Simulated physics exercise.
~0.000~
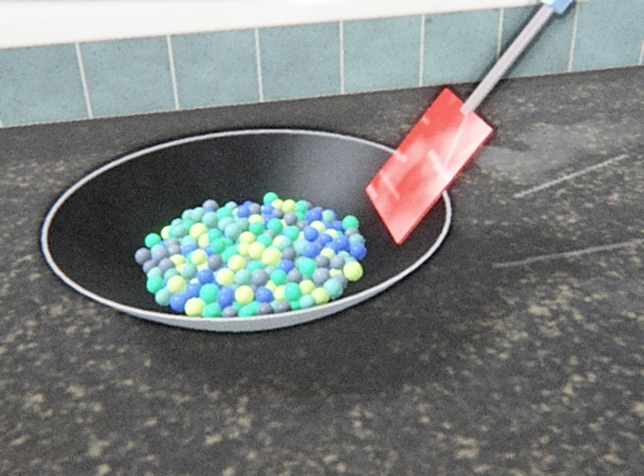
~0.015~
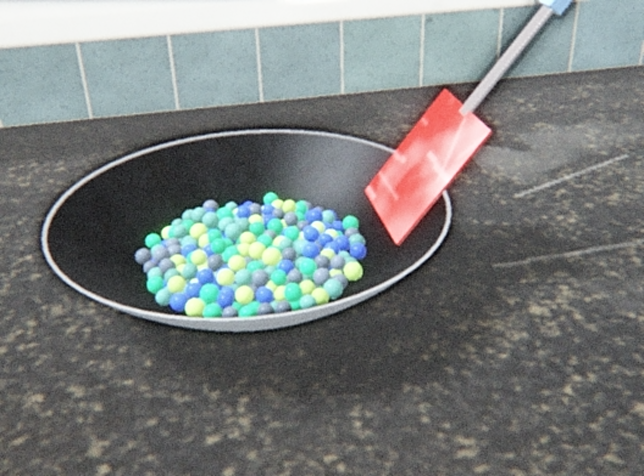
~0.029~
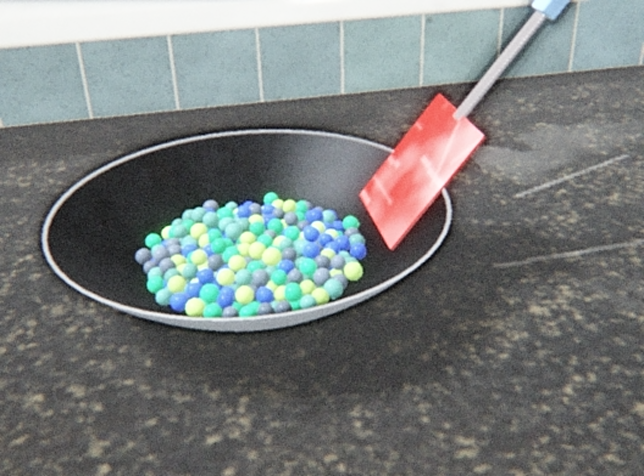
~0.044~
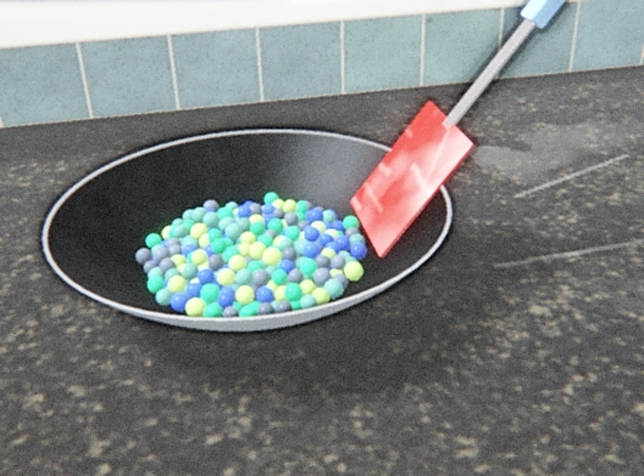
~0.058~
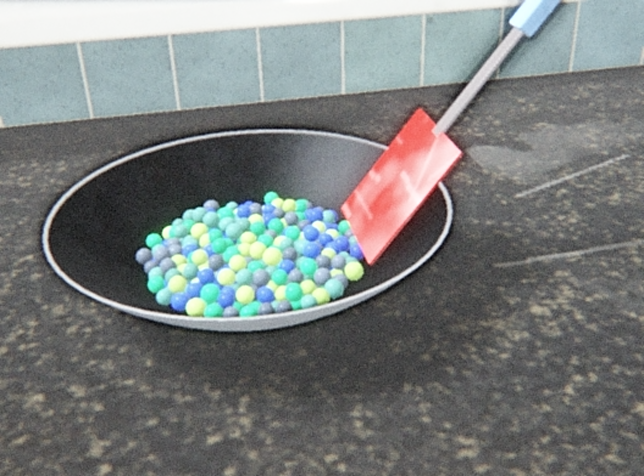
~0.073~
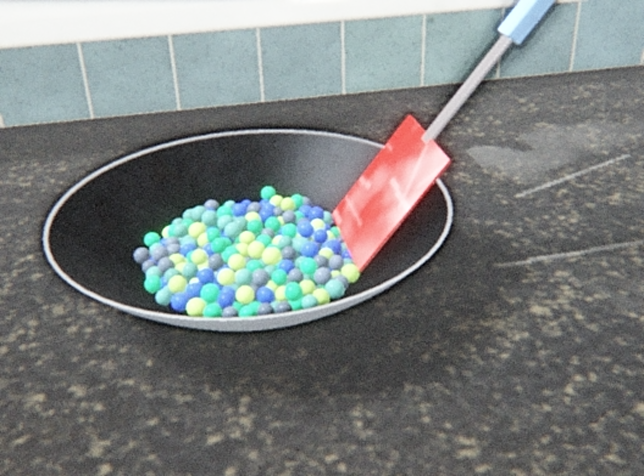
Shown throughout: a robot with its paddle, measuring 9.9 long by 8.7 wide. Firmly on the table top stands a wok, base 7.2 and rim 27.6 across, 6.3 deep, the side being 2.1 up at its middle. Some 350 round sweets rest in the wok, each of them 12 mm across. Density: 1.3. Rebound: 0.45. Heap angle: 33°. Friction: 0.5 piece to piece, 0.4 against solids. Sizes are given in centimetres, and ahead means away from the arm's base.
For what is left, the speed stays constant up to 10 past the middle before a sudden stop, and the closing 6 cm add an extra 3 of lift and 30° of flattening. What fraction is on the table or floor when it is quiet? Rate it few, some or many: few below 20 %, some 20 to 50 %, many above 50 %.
Some, 20 to 50 %.
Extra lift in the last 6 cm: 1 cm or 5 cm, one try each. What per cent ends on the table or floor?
Try one gives about 30 in a hundred, try two about 25 in a hundred.
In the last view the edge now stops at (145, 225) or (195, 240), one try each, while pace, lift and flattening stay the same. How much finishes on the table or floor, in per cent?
The two tries give near 5 and near 0 in a hundred.
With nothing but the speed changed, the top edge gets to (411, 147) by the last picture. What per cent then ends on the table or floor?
My guess is around 45 percent.
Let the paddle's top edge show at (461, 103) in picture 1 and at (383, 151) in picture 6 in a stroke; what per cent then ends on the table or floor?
Roughly 55 percent ends up there.
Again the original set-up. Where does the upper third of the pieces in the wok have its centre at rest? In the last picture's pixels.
It is centred near (139, 246).
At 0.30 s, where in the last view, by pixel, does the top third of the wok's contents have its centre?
I'd put it close to (117, 219).
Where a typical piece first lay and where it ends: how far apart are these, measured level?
Somewhere around 7 centimetres, I'd say.
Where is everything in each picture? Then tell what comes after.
The first picture shows paddle top edge at (468, 108), sloping 51°; upper third of the load around (255, 243), from x 145 to 360, top at y 200; 349 in the wok.
The second picture shows paddle top edge at (467, 109), sloping 51°; upper third of the load around (255, 243), from x 145 to 360, top at y 200.
The third picture shows paddle top edge at (461, 114), sloping 51°; upper third of the load around (255, 243), from x 145 to 360, top at y 200.
The fourth picture shows paddle top edge at (451, 122), sloping 51°; upper third of the load around (255, 243), from x 145 to 360, top at y 200.
The fifth picture shows paddle top edge at (440, 130), sloping 51°; upper third of the load around (256, 243), from x 145 to 360, top at y 200.
The sixth picture shows paddle top edge at (429, 137), sloping 51°; upper third of the load around (255, 243), from x 145 to 350, top at y 195; 349 in the wok.
After 0.19 s, sloping 51°, highest piece 5 above the table; 349 in the wok.
After 0.30 s, sloping 42°, highest piece 8 above the table; 349 in the wok.
After 0.56 s, sloping 21°, highest piece 8 above the table; 244 in the wok, 94 on the table or floor, 11 on the blade or in flight.
After 1.61 s, sloping 21°, highest piece 6 above the table; 244 in the wok, 105 on the table or floor.
At rest, 244 in the wok, 105 on the table or floor. That is 30 % on the table or floor.
